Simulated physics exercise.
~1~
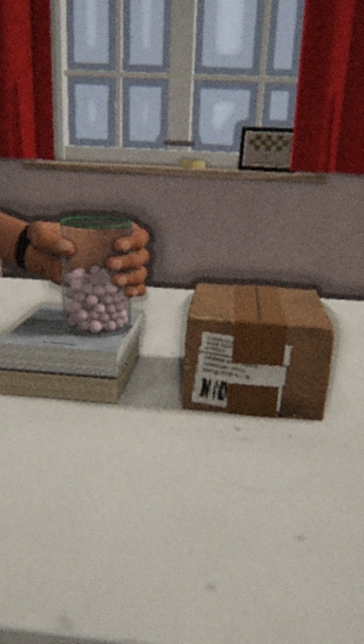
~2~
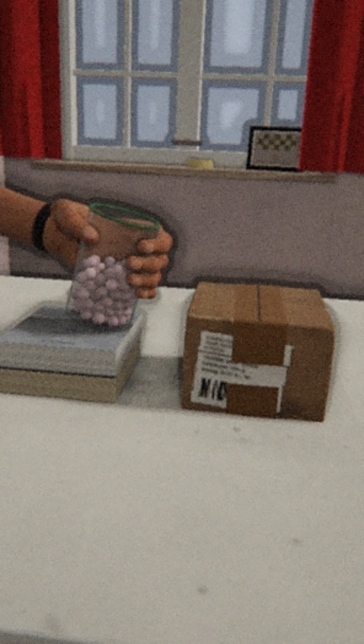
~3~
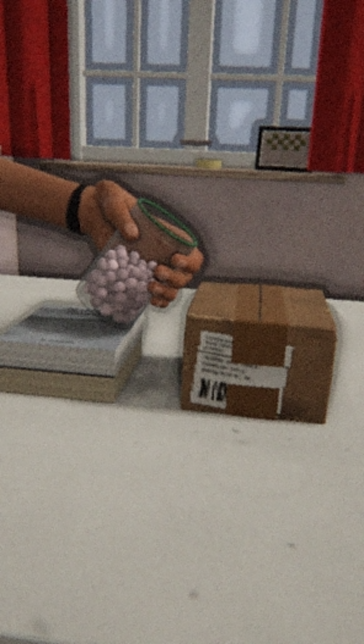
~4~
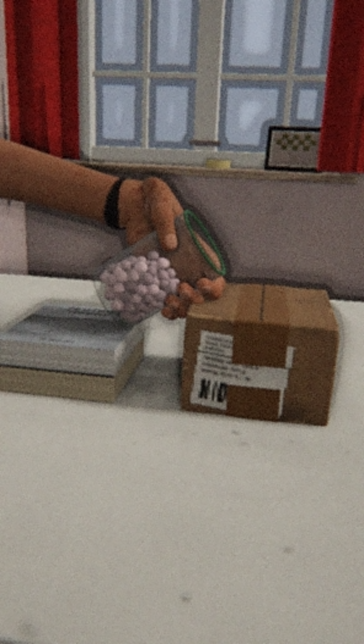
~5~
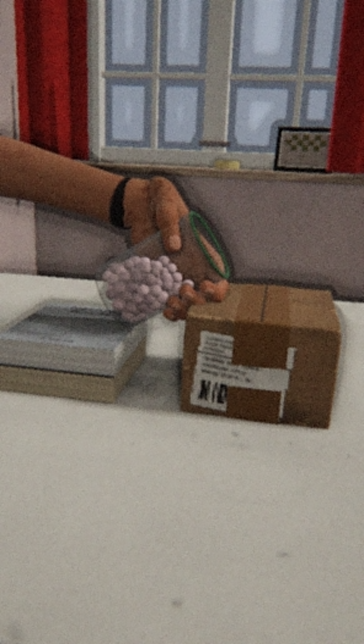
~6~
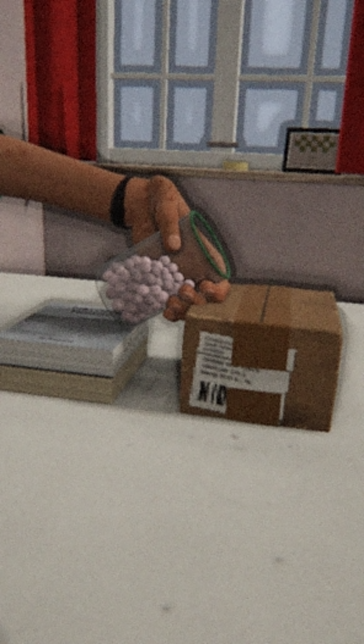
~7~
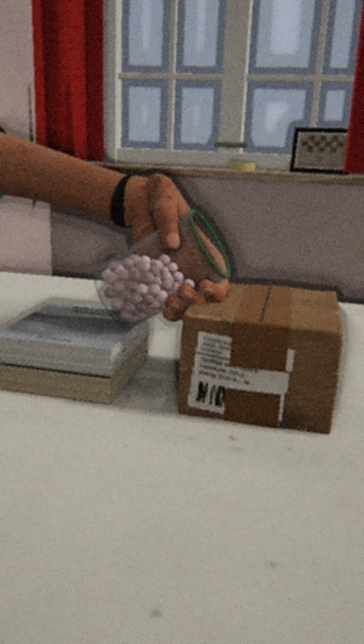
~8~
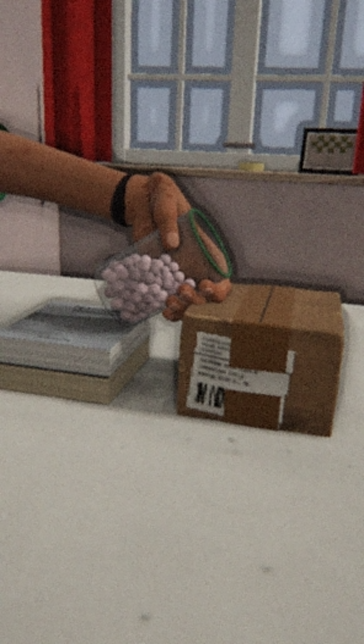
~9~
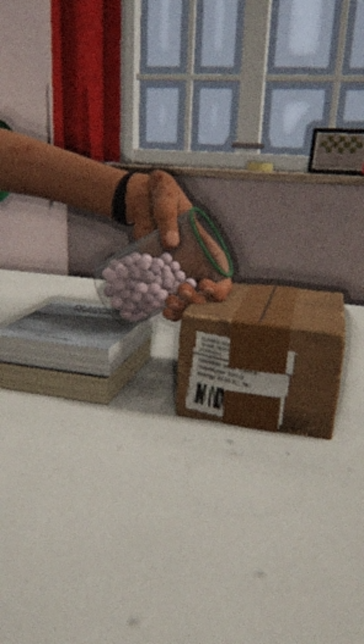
Hand tilting a clear jar of pale pink beads rightward until it leans against a cardboard box, the beads all staying inside.
